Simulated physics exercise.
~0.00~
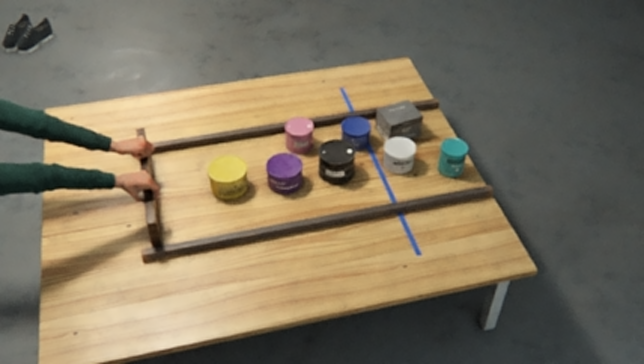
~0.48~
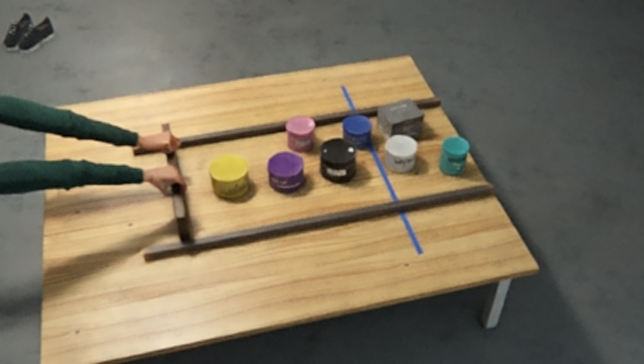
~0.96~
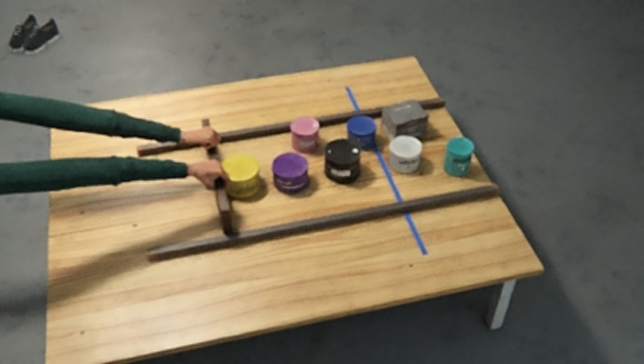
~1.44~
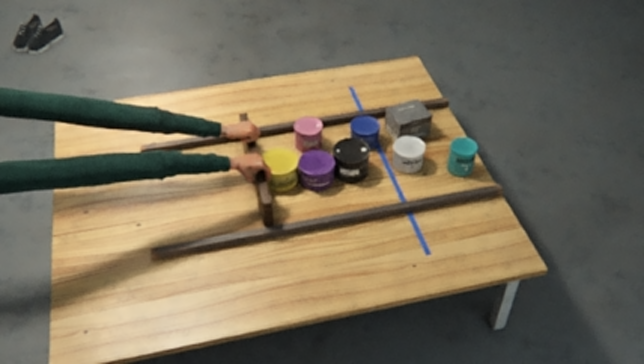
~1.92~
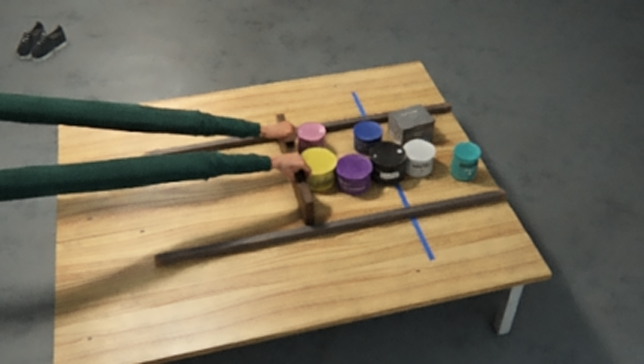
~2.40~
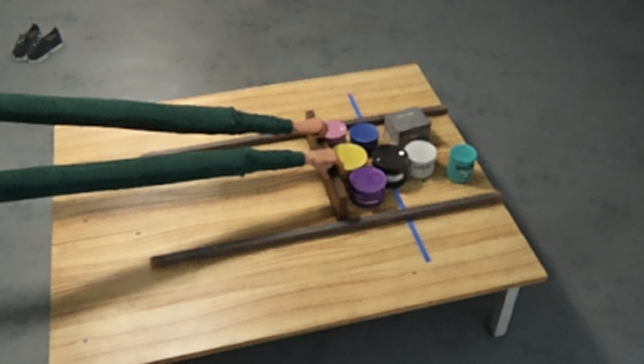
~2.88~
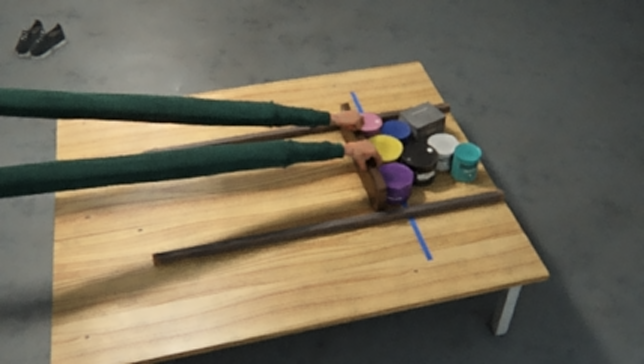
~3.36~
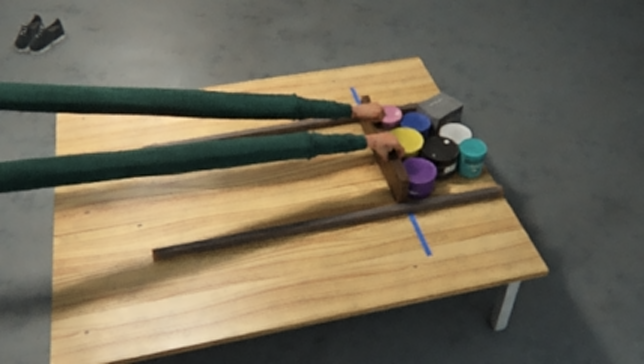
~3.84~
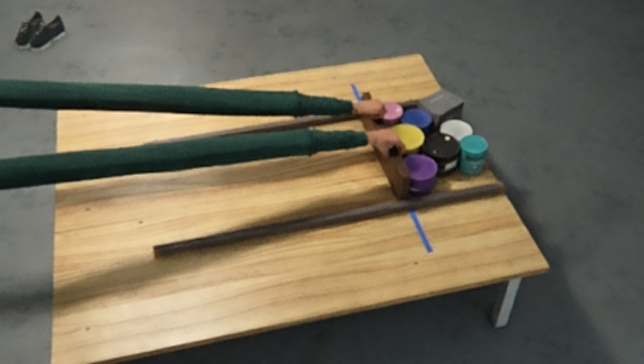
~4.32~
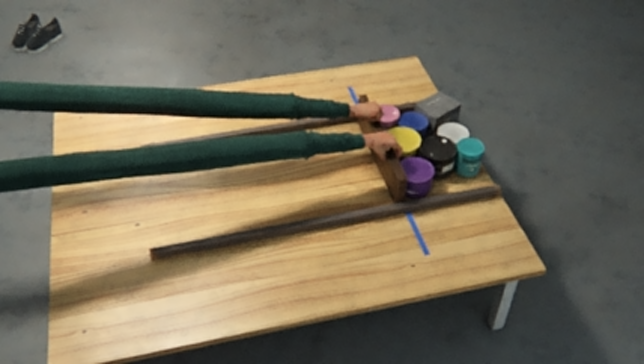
On a wooden table, two green-sleeved arms slide an upright plank rightward between two dark battens, gathering colourful tubs and pushing them together toward the far end beside a grey box. The plank stops near the blue tape, with the tubs bunched beyond it and all still on the table.
